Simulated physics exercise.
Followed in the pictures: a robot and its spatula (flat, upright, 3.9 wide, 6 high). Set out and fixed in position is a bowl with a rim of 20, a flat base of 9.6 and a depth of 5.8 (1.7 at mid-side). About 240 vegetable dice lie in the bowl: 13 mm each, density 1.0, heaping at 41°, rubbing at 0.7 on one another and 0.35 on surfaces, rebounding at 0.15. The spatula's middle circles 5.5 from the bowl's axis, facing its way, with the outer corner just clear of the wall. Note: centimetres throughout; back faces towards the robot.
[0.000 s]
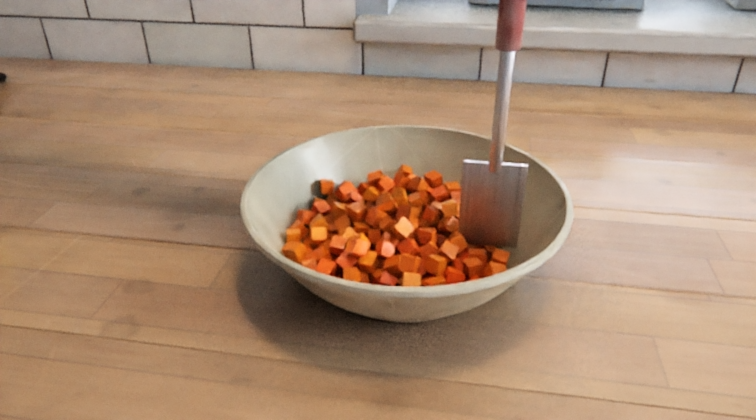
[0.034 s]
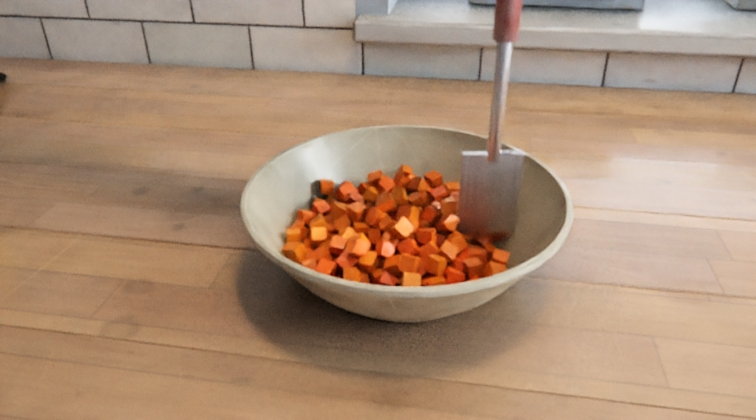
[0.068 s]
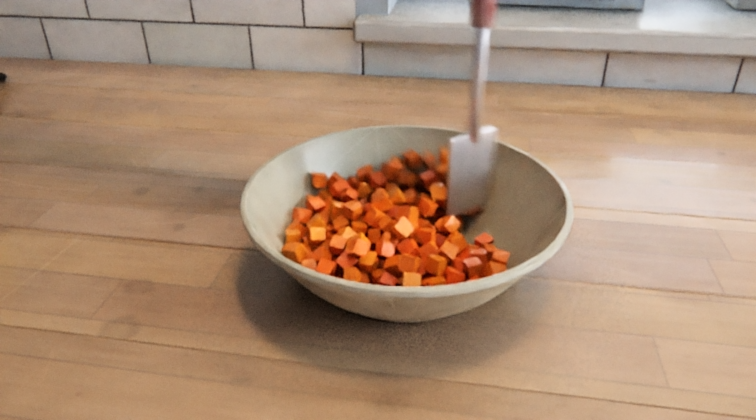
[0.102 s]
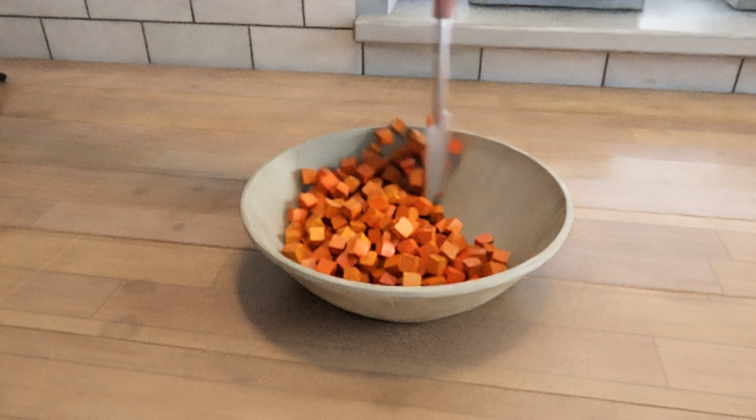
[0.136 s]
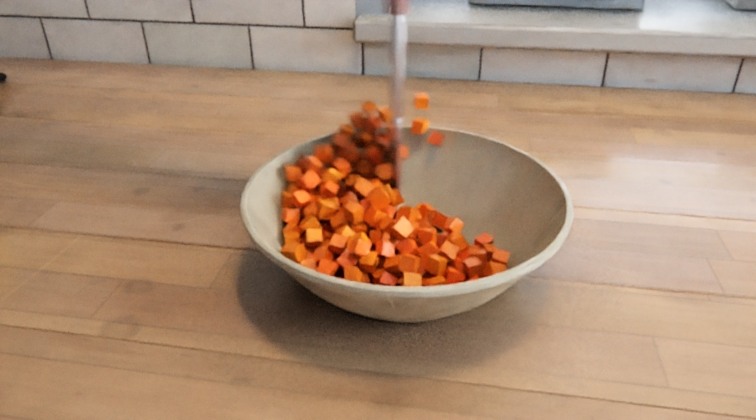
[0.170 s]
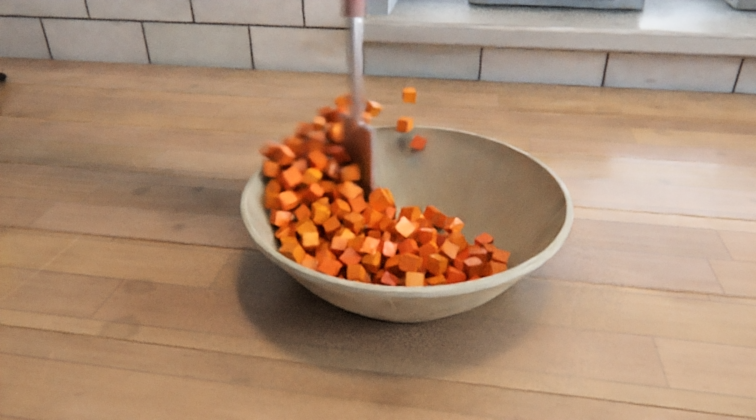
In the video, a spatula with a reddish handle sweeps from right to left along the back of a pale bowl of orange vegetable cubes on a wooden counter, heaping them toward the left while a few fly up.
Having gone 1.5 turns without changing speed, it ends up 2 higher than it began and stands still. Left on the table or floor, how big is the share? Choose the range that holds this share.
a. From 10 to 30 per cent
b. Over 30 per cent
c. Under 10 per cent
Answer: B.
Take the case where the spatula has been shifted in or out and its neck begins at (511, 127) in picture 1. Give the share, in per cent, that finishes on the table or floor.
About 20 percent ends up on the table or floor.
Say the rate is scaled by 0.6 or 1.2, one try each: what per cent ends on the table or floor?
I'd expect about 20 per cent, then about 45 per cent.
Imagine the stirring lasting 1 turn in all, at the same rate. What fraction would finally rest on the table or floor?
Close to 25 in a hundred.
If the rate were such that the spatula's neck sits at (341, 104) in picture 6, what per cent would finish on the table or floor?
I'd say near 45 per cent.
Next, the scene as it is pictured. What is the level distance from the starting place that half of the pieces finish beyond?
About 11 cm.
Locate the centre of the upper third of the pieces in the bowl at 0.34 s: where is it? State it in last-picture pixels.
The top third is centred near (468, 248) in the last picture.
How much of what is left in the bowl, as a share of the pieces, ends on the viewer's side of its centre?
Around 50 per cent of what the bowl keeps.
After 0.34 s, 290° round, highest piece 9 above the table; 179 in the bowl, 22 on the table or floor, 37 in flight or on the tool.
After 0.51 s, 85° round, highest piece 8 above the table; 143 in the bowl, 80 on the table or floor, 15 in flight or on the tool.
After 0.80 s, 180° round, highest piece 4 above the table; 136 in the bowl, 102 on the table or floor.
After 1.50 s, 180° round, highest piece 4 above the table; 136 in the bowl, 102 on the table or floor.
In the end, 136 in the bowl, 102 on the table or floor. That is 43 % on the table or floor.
